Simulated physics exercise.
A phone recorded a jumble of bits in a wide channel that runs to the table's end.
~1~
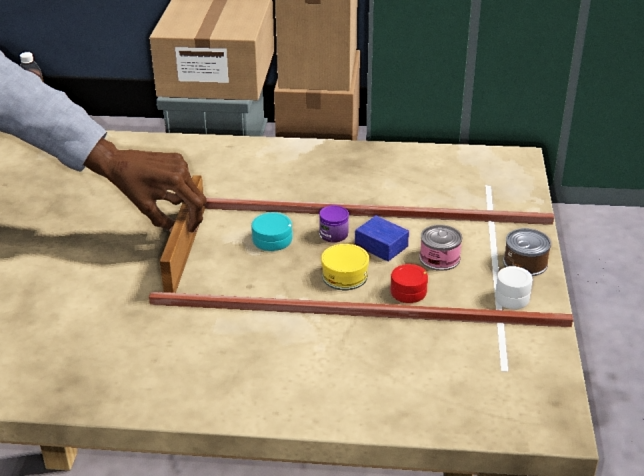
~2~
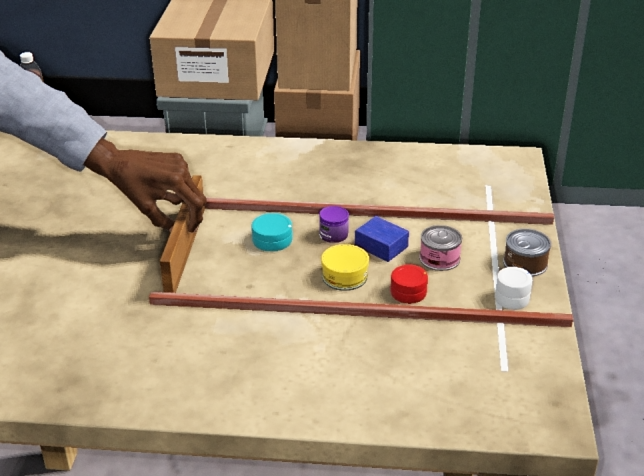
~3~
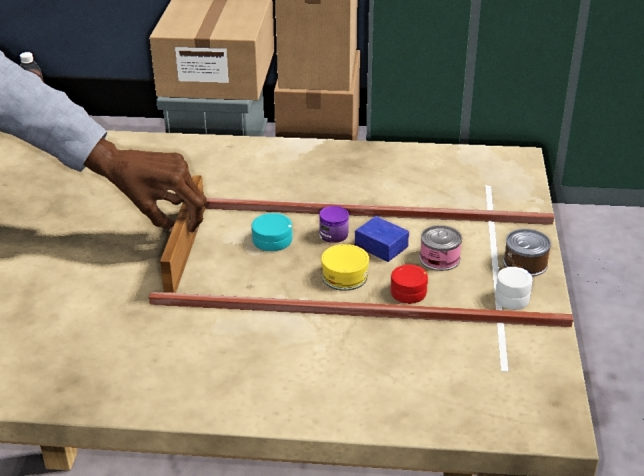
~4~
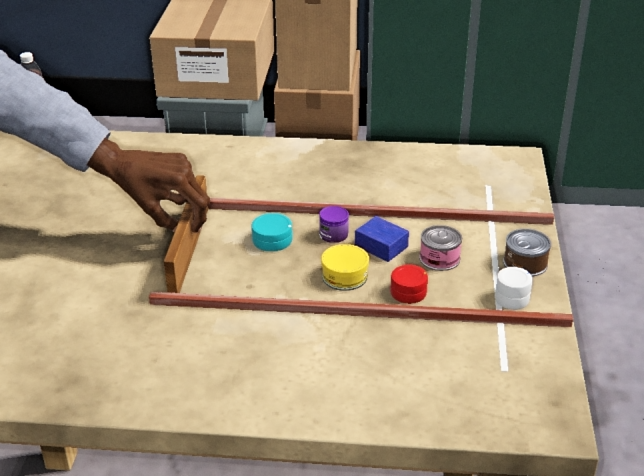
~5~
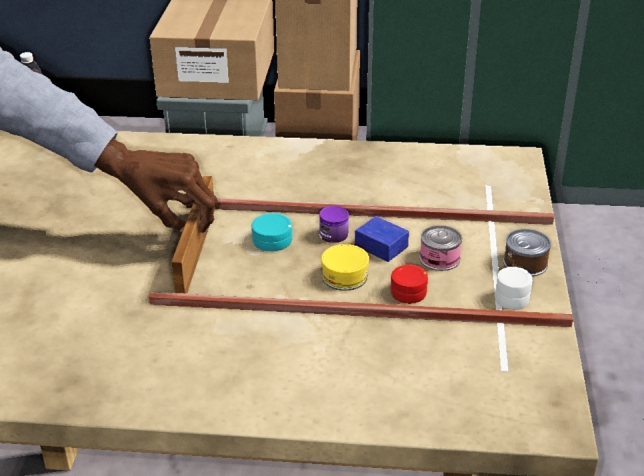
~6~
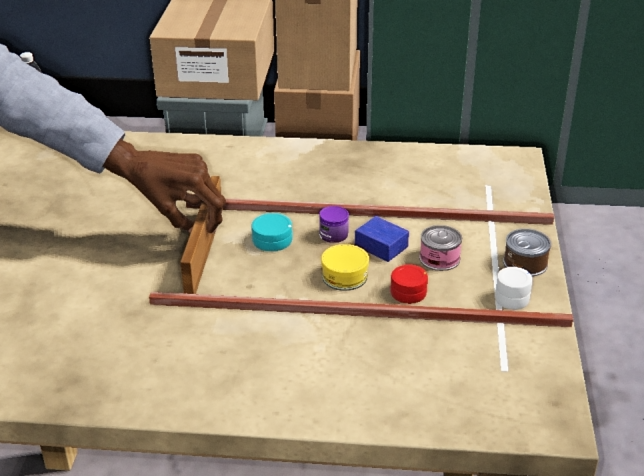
The video shows a hand holding a wooden board upright between two red rails on a table, at first still, then sliding it slightly right toward scattered colourful lids, tubs and pots, which stay in place without being touched.
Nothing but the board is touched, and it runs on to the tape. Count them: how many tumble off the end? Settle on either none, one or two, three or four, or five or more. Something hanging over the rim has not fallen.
The number that falls off comes to one or two.
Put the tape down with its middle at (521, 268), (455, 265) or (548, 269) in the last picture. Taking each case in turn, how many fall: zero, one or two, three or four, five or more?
One after another: Either three or four, one to two, five or more.
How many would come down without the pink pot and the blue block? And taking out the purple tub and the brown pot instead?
The first try gives 0, the second gives 1.
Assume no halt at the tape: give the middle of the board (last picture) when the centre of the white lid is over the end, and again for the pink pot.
At (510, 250) for the white lid; at (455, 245) for the pink pot.
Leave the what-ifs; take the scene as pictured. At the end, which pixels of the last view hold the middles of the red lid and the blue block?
The red lid settles near (518, 298); as for the blue block, near (559, 248).
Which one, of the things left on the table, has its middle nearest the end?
Blue block.
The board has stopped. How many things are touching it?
4 touch it.
Soon after, none off yet; brown pot at rest near (527, 252); white lid at rest near (513, 288); pink pot at rest near (441, 248).
In the end, the number that fall off is one or two; gone, pink pot and brown pot.
